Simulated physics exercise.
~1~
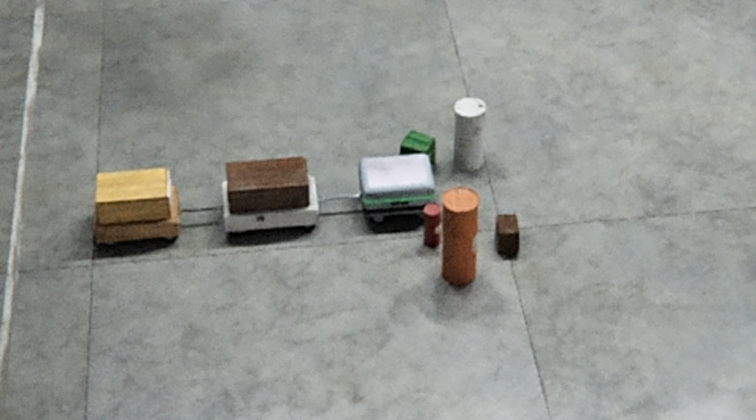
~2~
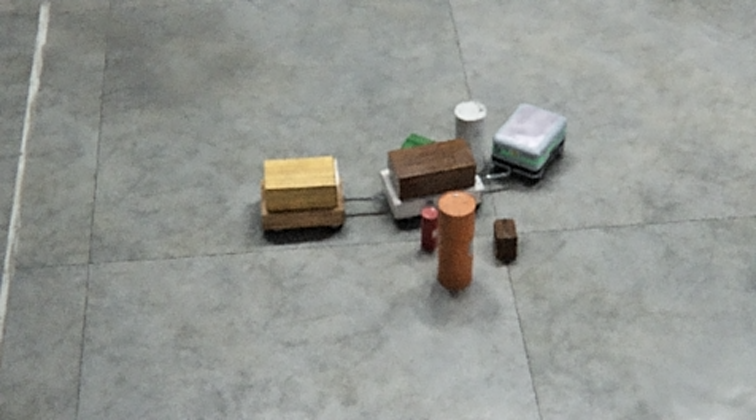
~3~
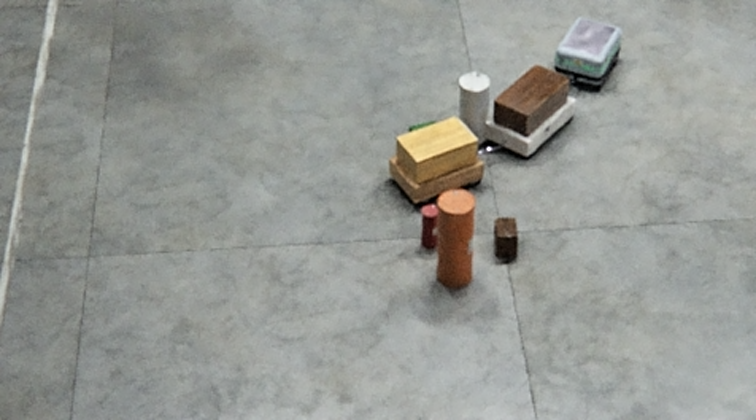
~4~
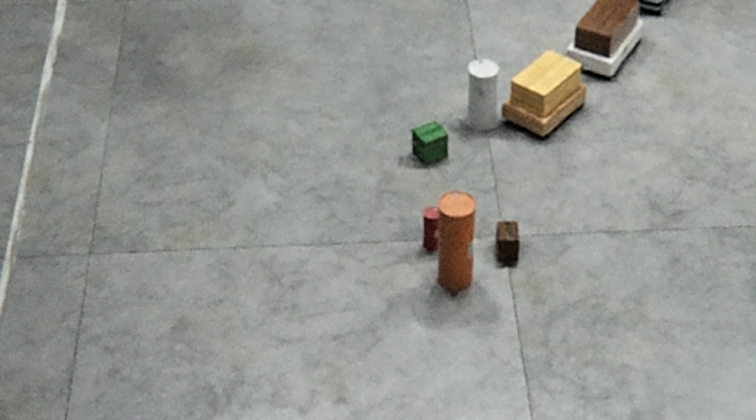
On a grey tiled floor with a white line at the left, a small vehicle pulls two carts, one carrying a dark brown block and the other a yellow one, toward five scattered objects. It passes behind the red and orange cylinders, then bends away toward the upper right. The carts follow, cutting inside its path and hiding the green box as they pass close to the white cylinder. Both end up shifted slightly, still upright. The train heads off toward the top right corner, while the orange and red cylinders and small brown box stay put.
